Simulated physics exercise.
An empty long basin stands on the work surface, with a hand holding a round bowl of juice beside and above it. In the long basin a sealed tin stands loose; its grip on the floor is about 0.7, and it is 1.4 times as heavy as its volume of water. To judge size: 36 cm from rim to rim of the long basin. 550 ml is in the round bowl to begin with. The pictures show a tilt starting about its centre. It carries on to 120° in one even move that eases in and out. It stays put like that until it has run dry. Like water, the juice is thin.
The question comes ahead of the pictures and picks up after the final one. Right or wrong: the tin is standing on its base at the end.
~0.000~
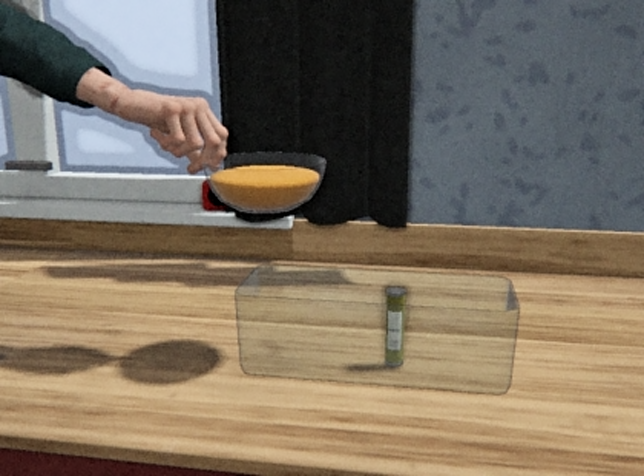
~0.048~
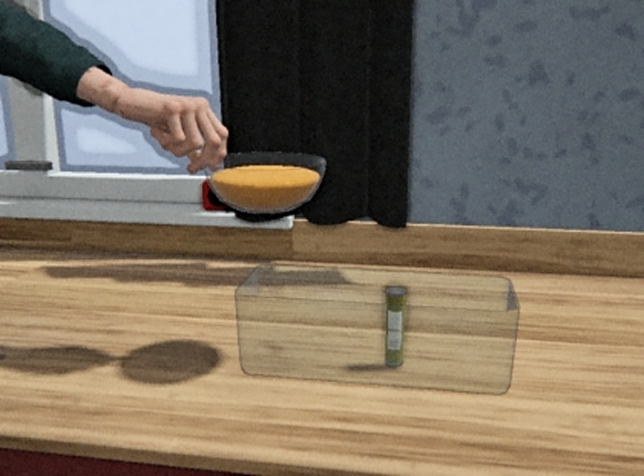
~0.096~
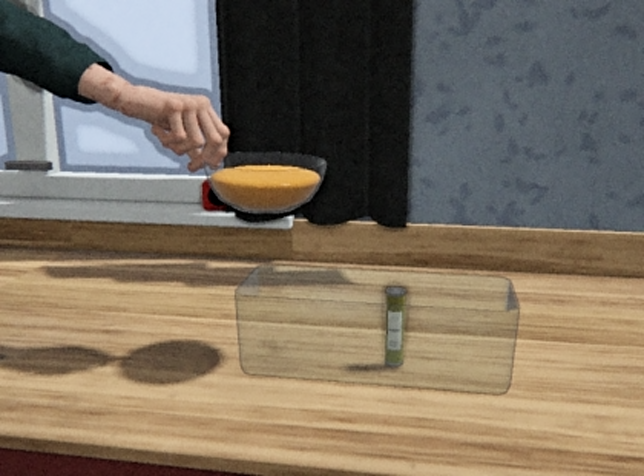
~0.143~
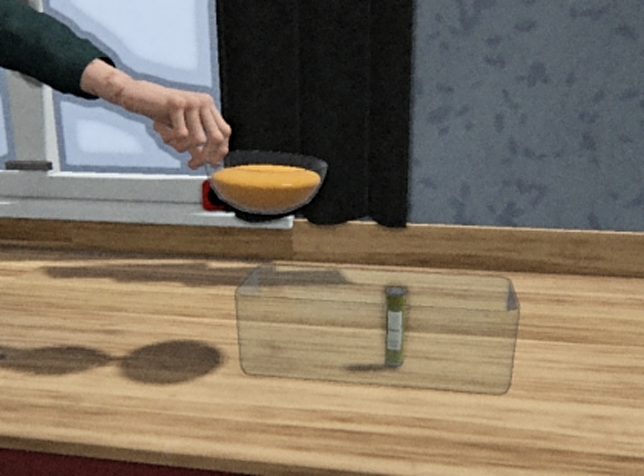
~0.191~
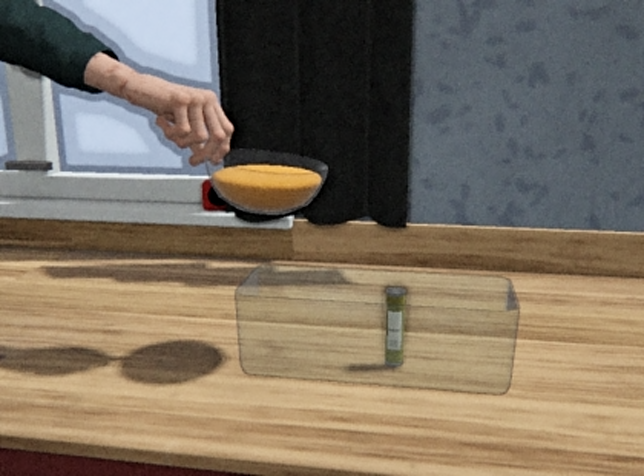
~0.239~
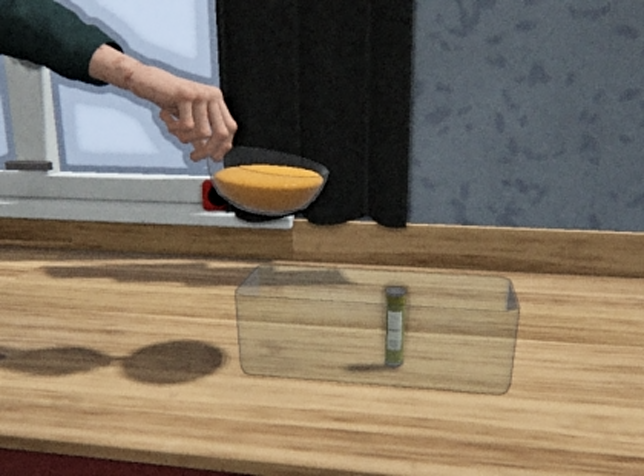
Right, it is standing.
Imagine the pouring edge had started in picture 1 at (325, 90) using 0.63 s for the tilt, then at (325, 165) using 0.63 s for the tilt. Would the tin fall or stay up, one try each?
First it tips over; then it stays on its base.
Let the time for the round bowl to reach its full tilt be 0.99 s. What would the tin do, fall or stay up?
The tin stays on its base.
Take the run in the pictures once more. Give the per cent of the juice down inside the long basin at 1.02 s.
Near 98 per cent of the total.
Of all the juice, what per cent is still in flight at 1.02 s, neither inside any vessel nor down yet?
Roughly 1 %.
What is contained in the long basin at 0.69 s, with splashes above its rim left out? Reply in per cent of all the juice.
Near 30 in a hundred.
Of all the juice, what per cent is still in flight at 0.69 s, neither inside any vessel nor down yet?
Around 38 in a hundred.
After 0.69 s the tilt is 70° and 32 per cent is still to pour; the tin stands where it began.
After 1.02 s the tilt is 111° and 0 per cent is still to pour; the tin stands where it began.
After 1.37 s the tilt is 120° and 0 per cent is still to pour; the tin stands where it began.
After 1.75 s the tilt is 120° and 0 per cent is still to pour; the tin stands where it began.
In the end the tin stands where it began.
